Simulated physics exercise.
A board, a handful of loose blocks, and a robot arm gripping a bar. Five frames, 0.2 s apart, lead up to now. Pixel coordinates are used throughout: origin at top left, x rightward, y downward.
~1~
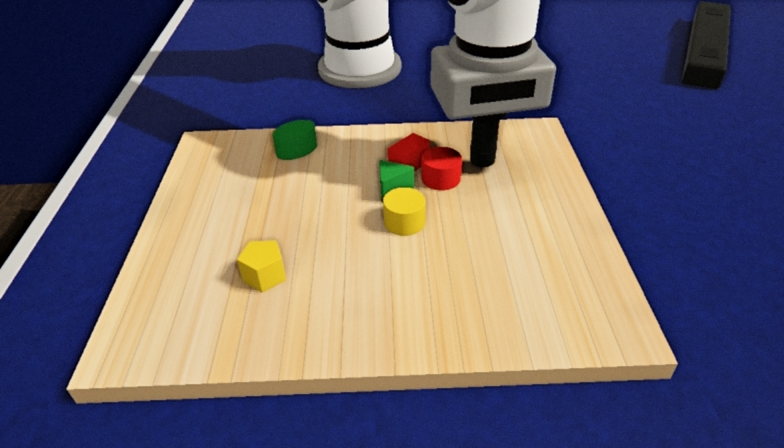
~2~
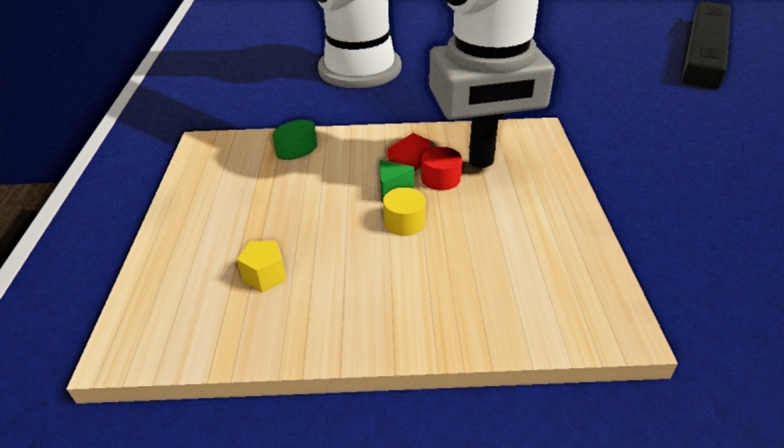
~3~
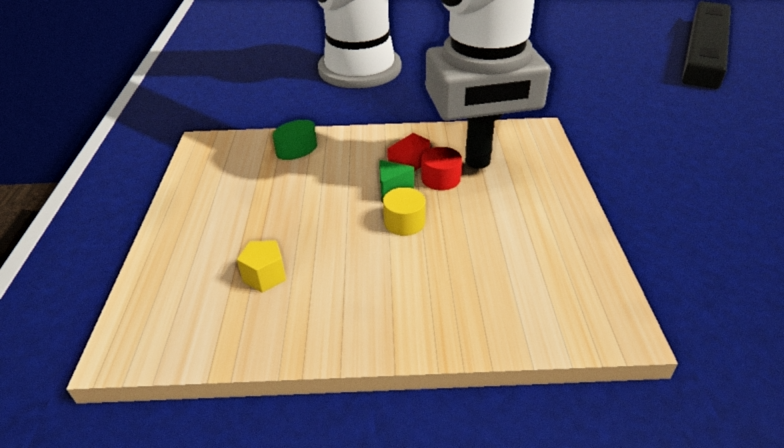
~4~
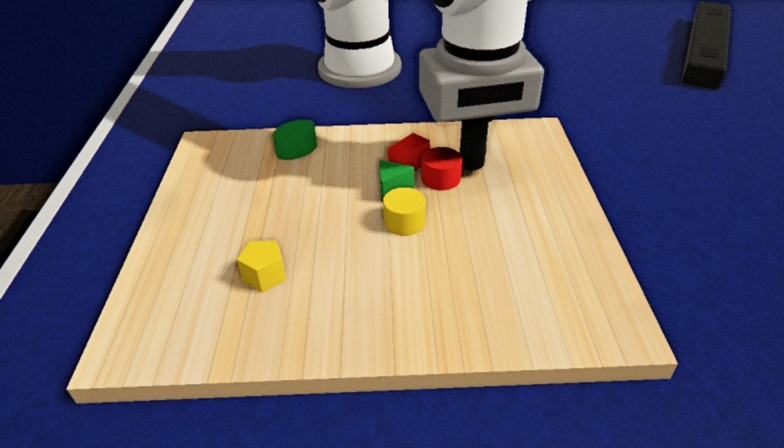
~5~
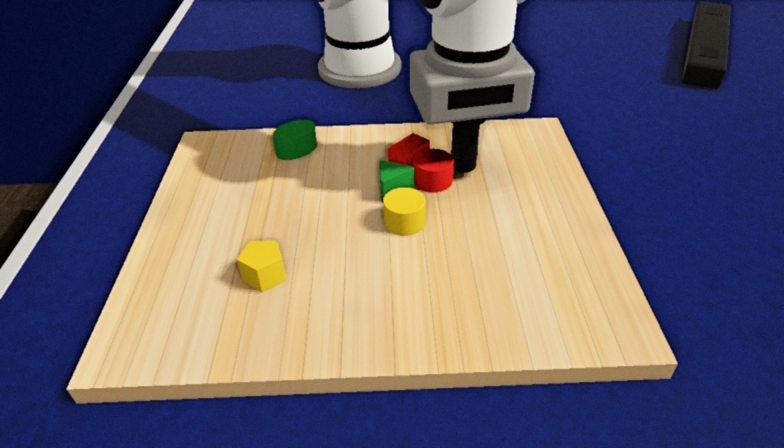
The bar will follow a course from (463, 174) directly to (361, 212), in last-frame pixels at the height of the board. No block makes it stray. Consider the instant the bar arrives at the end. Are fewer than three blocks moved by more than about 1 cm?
The answer is yes.
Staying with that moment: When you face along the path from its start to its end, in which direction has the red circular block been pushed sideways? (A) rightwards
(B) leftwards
A - rightwards.
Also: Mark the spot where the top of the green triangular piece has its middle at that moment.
Around (292, 182).
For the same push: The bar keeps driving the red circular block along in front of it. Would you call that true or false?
True - the claim holds.
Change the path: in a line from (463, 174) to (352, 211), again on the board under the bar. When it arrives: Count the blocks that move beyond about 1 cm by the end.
I reckon the push displaces two of the blocks by more than 1 cm.
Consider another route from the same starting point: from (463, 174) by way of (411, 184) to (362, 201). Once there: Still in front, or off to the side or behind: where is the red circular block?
Ahead.
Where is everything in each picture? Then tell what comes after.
Bar tip (482, 161); block tops, green triangular piece (392, 169); yellow circular block (404, 200); red circular block (442, 157), in the first frame.
Bar (481, 162); blocks unchanged, in the second frame.
Bar (478, 163); blocks unchanged, in the third frame.
Bar (472, 164); blocks unchanged, in the fourth frame.
Bar (463, 166); green triangular piece (392, 169); yellow circular block (404, 200); red circular block (433, 159), in the fifth frame.
What follows on the original path. One third of the way, bar (429, 179); green triangular piece (365, 177), turned 50° clockwise; red circular block (397, 170).
Two thirds of the way, bar (396, 191); green triangular piece (326, 182), turned 55° clockwise; red circular block (360, 179).
At the end, bar (360, 204); green triangular piece (292, 182), turned 75° clockwise; yellow circular block in place; red circular block (324, 187).
